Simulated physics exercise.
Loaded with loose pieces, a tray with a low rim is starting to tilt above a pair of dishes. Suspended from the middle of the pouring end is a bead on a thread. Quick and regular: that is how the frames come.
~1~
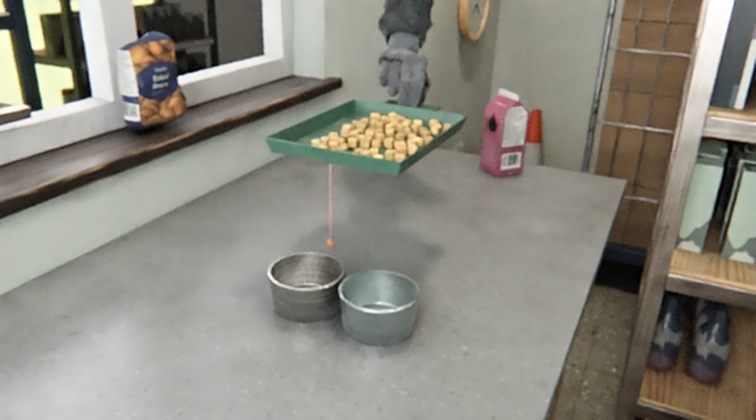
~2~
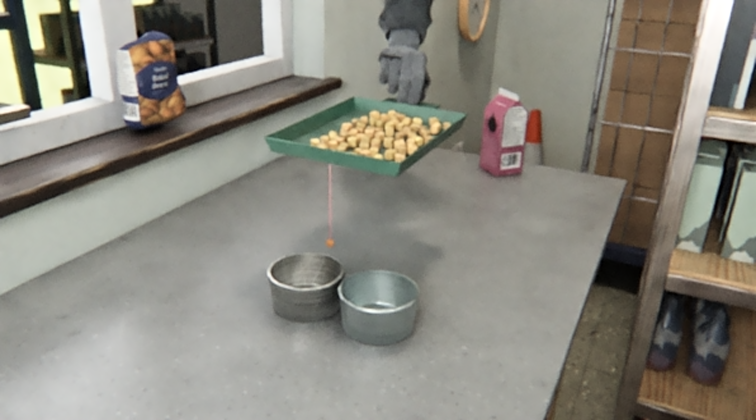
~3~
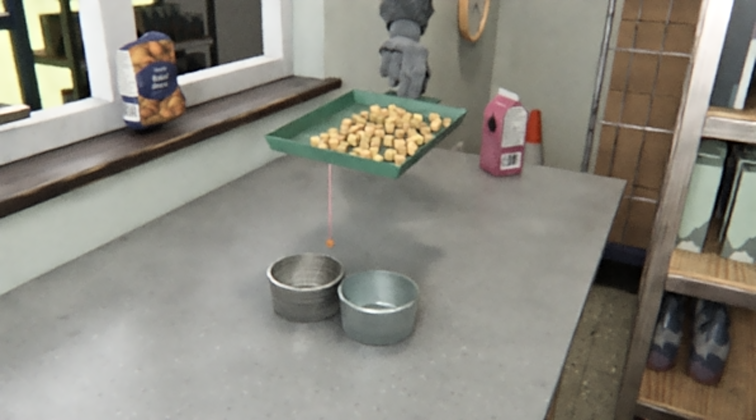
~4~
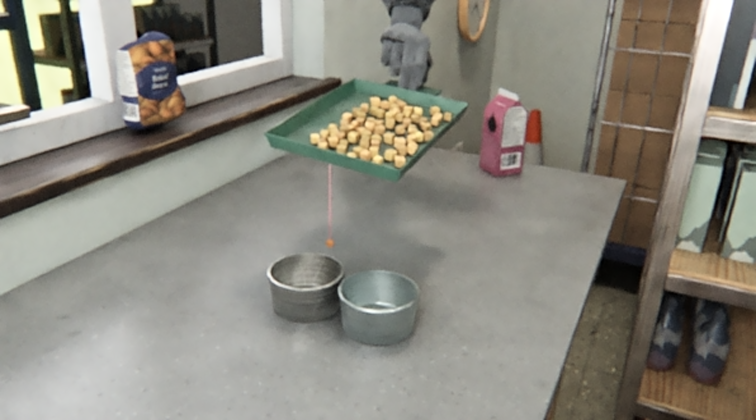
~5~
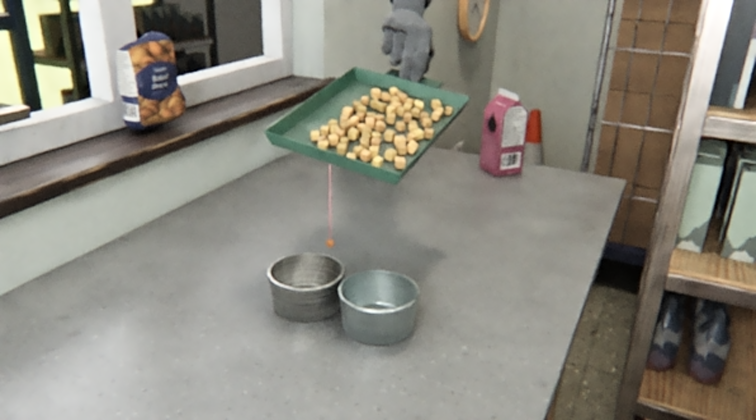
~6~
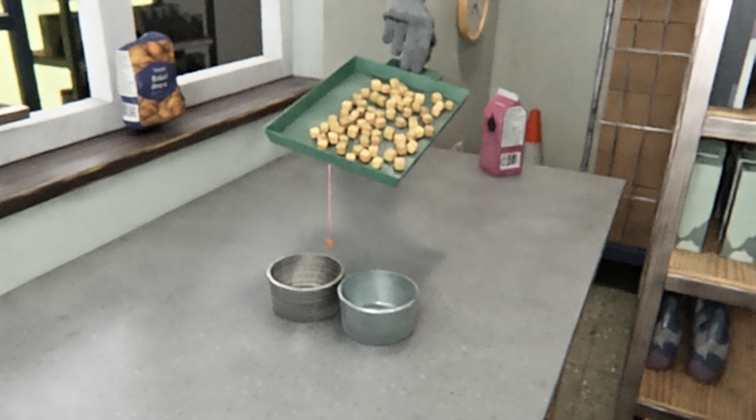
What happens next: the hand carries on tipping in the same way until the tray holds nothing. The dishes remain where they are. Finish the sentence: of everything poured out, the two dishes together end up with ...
They end up with a minority of it.
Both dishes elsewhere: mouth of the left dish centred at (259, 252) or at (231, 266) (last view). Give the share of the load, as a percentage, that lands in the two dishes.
10 %, 0 %.
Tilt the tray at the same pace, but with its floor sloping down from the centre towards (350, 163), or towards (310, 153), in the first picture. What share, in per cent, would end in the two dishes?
So it's 80 percent with the first slope and 20 percent with the other.
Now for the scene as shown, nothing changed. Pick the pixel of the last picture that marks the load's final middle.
Centre at rest: Close to (394, 310).
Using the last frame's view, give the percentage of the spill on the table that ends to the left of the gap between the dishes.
Close to 0 %.
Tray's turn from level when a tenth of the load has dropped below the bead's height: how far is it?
Around 115°, give or take.
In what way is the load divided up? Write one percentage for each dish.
So the left dish keeps 0 per cent, and the right one keeps 30 per cent.
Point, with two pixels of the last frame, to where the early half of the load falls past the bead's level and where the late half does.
First part (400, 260), rest (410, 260).
Just after the last frame, tray tipped steeply; every one on the tray.
A moment on, tray tipped past a quarter turn; almost all on the tray; just a few in the air.
Further on, tray tipped past a quarter turn; roughly a third in the right dish; just a few in the left dish; roughly two thirds outside both.
When it is over, tray tipped past a quarter turn; roughly a third in the right dish; just a few in the left dish; roughly two thirds outside both.
